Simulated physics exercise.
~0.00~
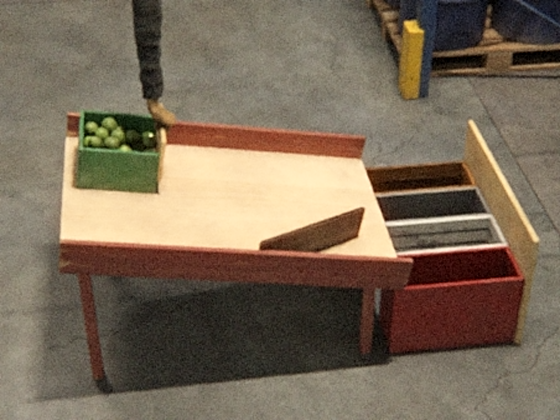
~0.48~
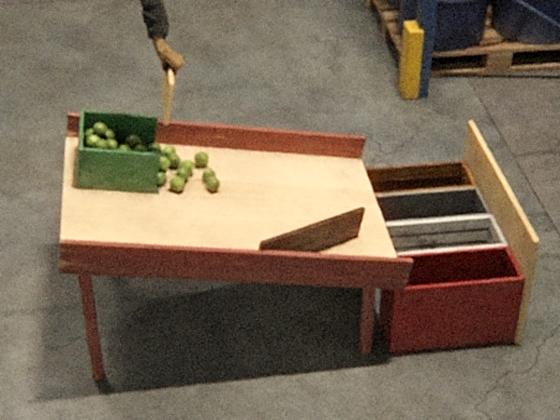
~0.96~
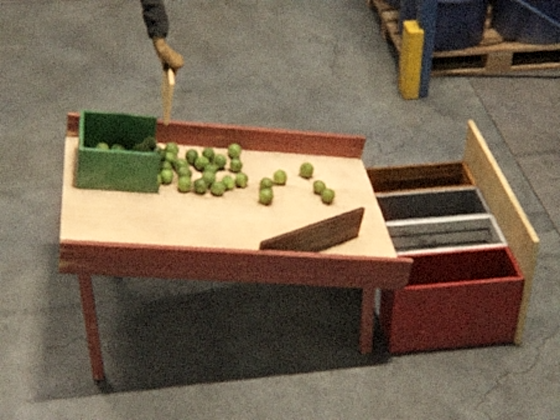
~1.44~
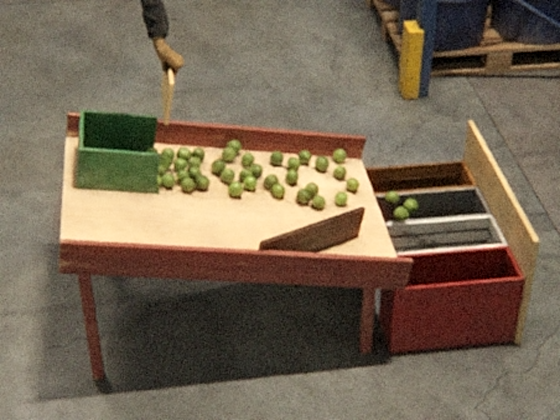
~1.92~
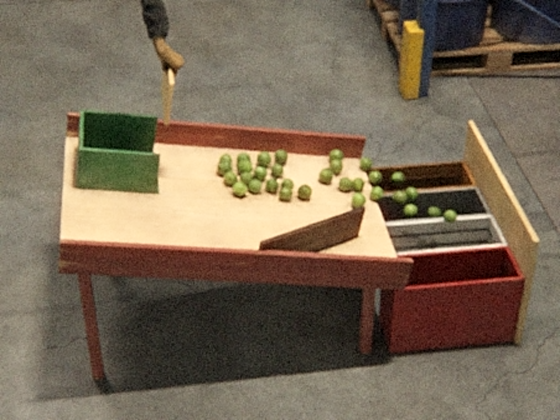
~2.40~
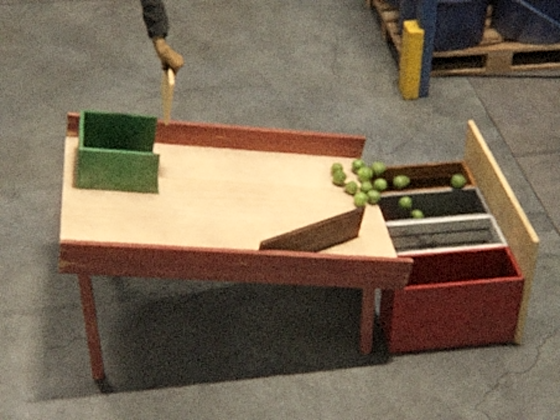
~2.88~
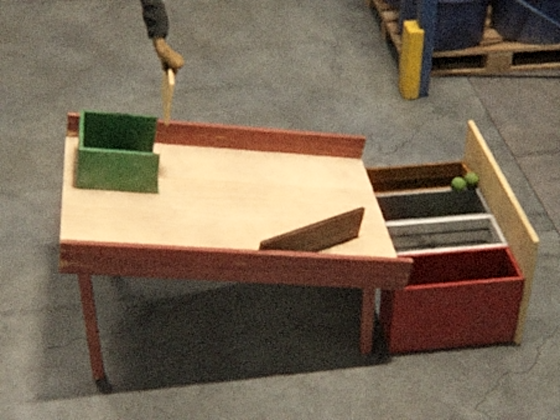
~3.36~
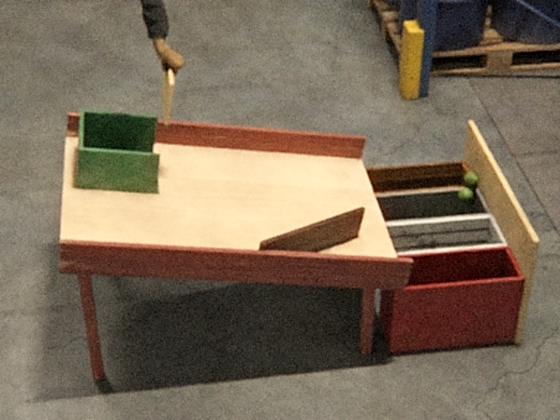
Green apples roll from a green pen down the table and drop into the bins beyond.
